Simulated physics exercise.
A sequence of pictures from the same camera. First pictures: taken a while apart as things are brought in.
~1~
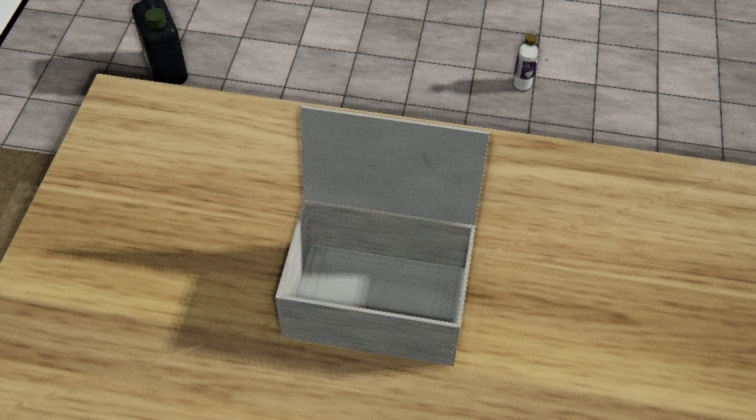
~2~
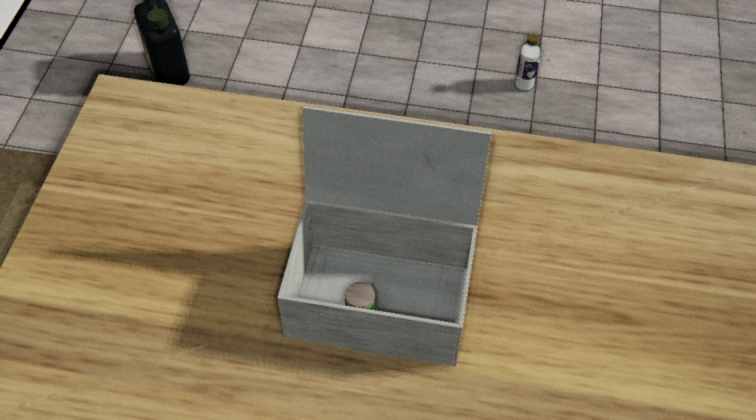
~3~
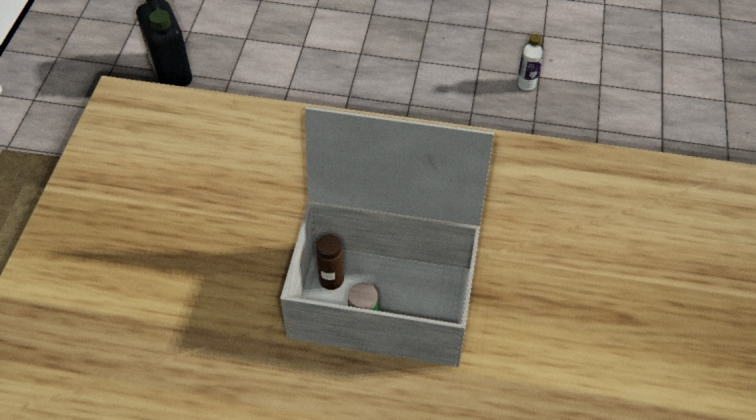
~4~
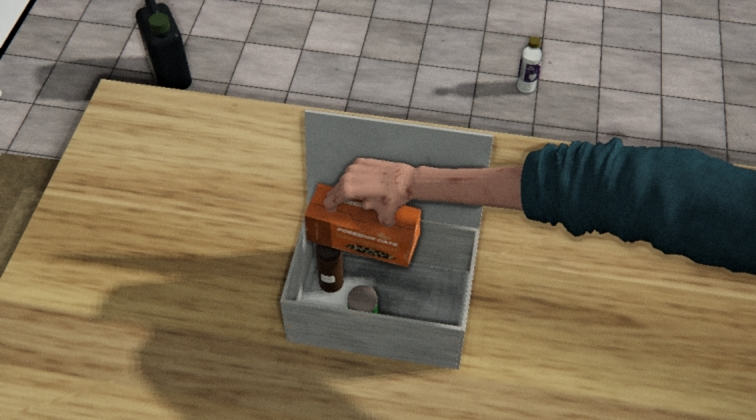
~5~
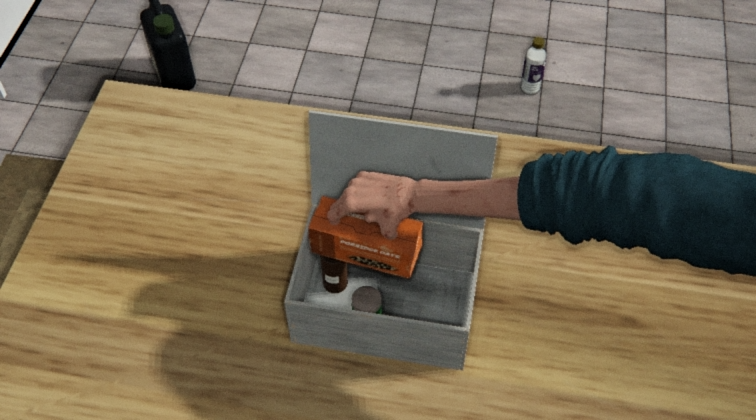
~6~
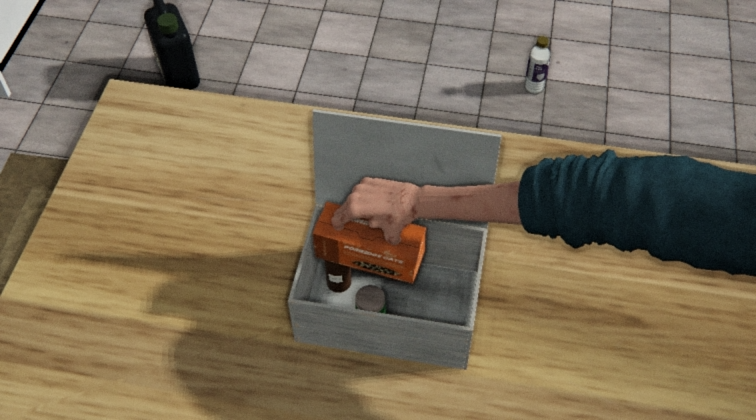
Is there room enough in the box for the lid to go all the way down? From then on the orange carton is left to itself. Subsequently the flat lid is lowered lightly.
No, there is not.
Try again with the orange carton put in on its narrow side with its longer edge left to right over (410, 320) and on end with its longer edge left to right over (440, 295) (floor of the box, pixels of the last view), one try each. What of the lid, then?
Try one: Lid goes down; try two: Lid stays raised.
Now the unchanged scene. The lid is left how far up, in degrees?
I'd say roughly 35 degrees above the rim.
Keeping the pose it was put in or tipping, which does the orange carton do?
The orange carton tips.
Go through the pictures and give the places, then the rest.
The last thing is not in view yet, in the first frame.
The last thing is not in view yet, in the second frame.
The last thing is not in view yet, in the third frame.
Still above its spot; orange carton (363, 225), in the fourth frame.
Still above its spot; orange carton (366, 237), in the fifth frame.
In place under the hand; orange carton (370, 243), in the sixth frame.
Then, 0.70 s past the last view, orange carton on its side near (423, 290).
Then, 1.50 s past the last view, lid 65° above the rim; orange carton on its side near (425, 290).
Finally, lid 35° above the rim; down or leaning hard in the box, orange carton; the other 2 still in place. Final places as the last picture's camera would see them, orange carton near (425, 290).
